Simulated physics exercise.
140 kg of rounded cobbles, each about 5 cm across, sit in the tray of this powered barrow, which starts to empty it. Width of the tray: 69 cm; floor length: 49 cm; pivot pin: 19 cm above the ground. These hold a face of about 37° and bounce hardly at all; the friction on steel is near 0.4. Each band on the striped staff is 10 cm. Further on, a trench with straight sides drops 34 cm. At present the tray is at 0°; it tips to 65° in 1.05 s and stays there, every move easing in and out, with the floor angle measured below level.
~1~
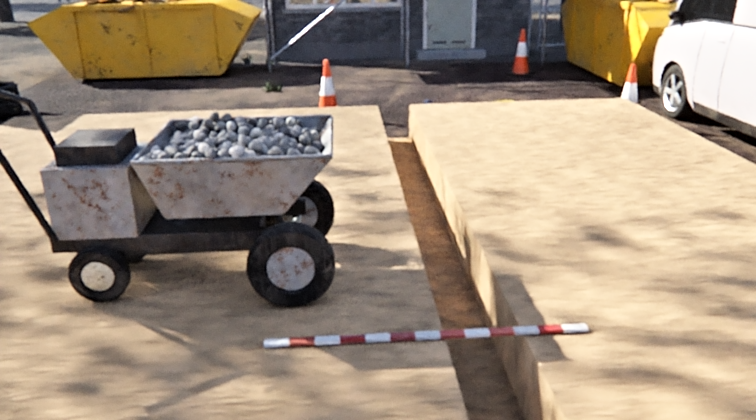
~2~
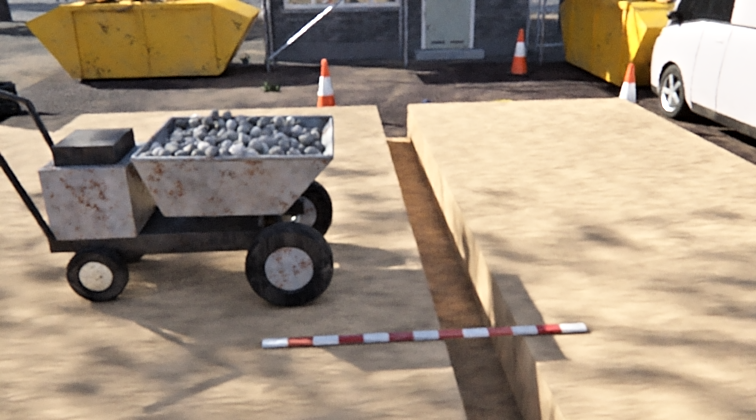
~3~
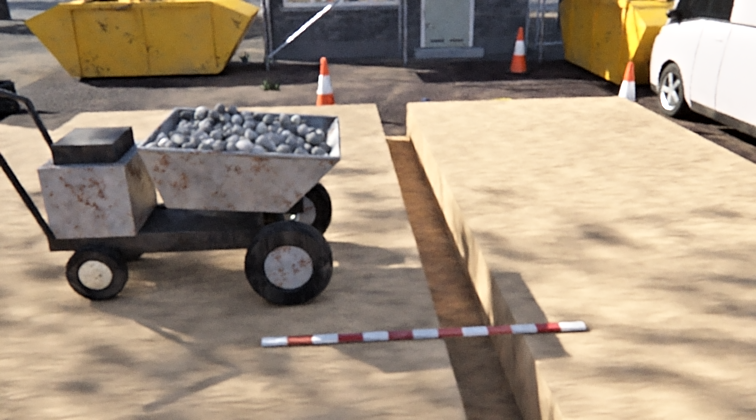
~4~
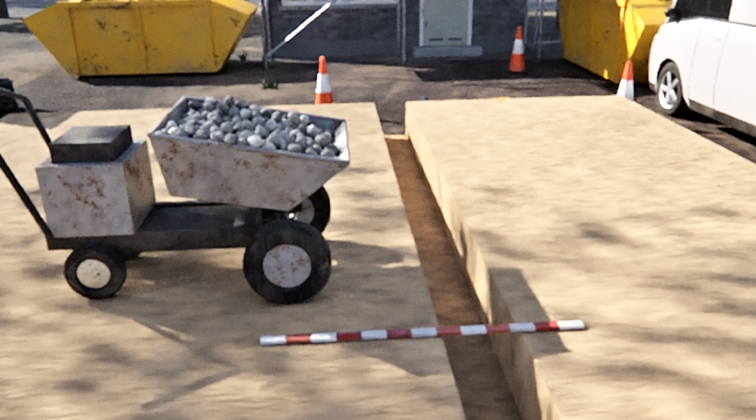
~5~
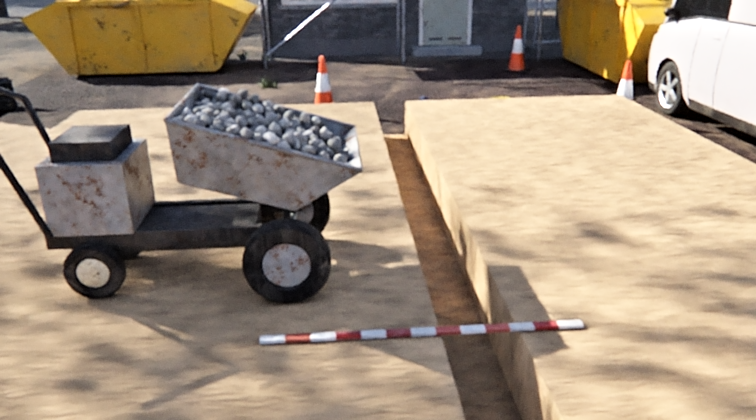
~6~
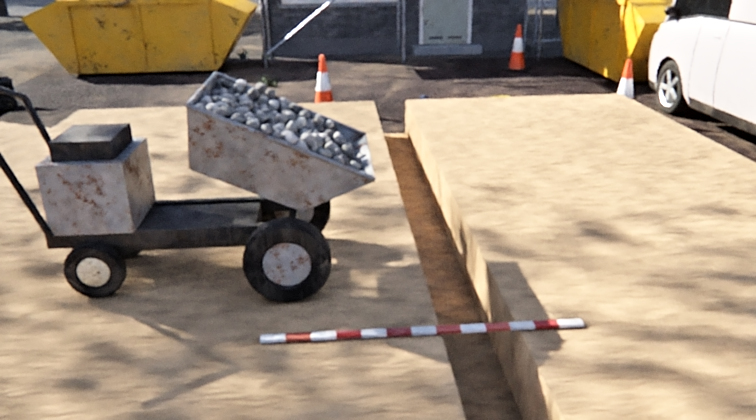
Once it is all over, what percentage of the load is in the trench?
Roughly 97 percent of the load is in the trench.
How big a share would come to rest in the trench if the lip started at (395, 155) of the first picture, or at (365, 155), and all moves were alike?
Estimates: 55 % then 80 %.
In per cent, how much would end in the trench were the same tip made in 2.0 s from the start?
I'd put it at some 100 in a hundred.
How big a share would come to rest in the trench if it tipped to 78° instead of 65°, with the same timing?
In that case near 95 per cent.
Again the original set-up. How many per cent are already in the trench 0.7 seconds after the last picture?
30 per cent, give or take.
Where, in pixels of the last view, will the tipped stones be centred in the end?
About (452, 301).
Then, 0.4 s after the last picture the floor is at 55°, 100 % in the tray; the foremost stones are at (398, 199).
Then, 0.7 s after the last picture the floor is at 65°, 68 % in the tray, 3 % short of the trench, 29 % in the trench; the foremost stones are at (478, 288).
Then, 1.1 s after the last picture the floor is at 65°, 33 % in the tray, 3 % short of the trench, 61 % in the trench, 3 % past the trench; the foremost stones are at (544, 254).
Then, 3.0 s after the last picture the floor is at 65°, 0 % in the tray, 97 % in the trench, 3 % past the trench; the foremost stones are at (631, 272).
